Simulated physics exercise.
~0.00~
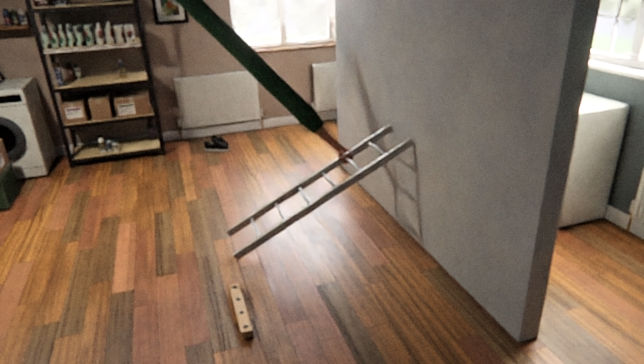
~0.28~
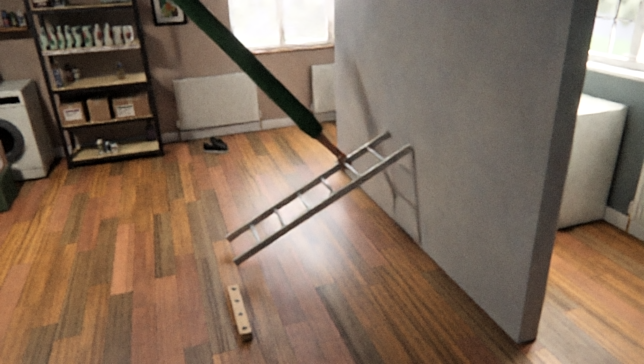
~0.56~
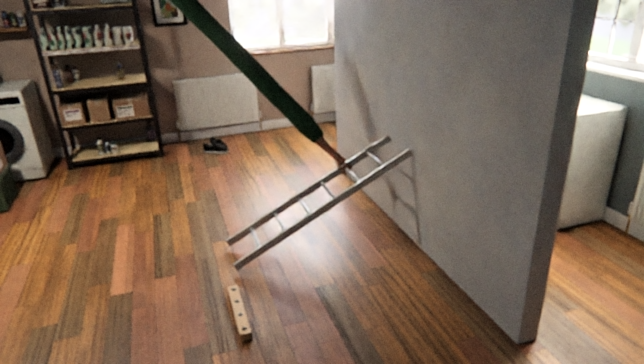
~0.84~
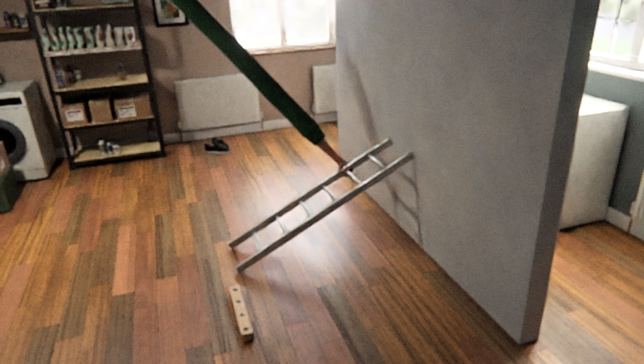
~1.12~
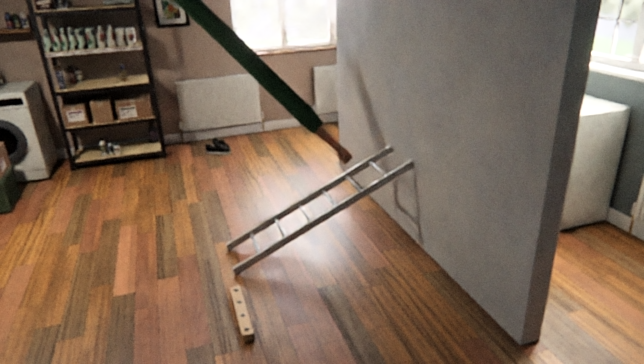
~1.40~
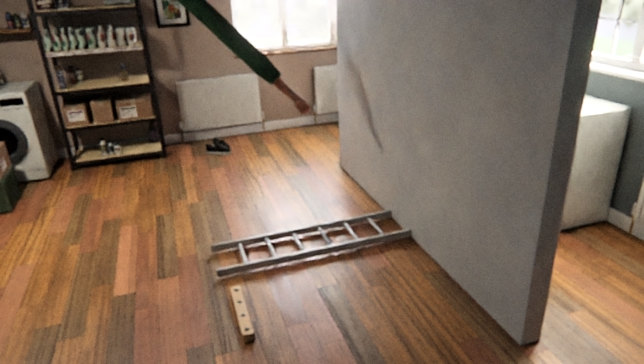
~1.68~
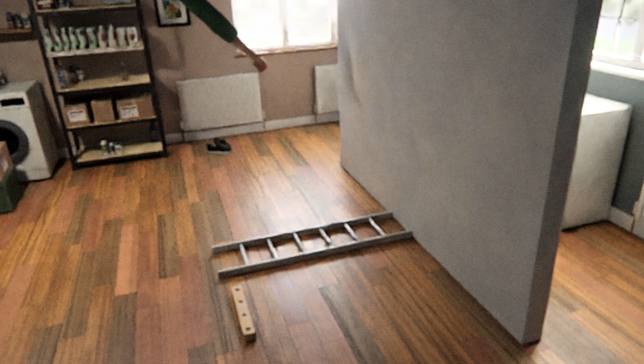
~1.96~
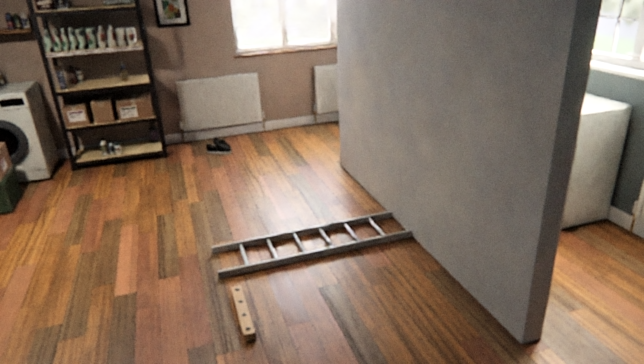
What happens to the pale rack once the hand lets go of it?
It slips down the wall, its feet sliding out to the left, and ends up lying flat on the wooden floor.
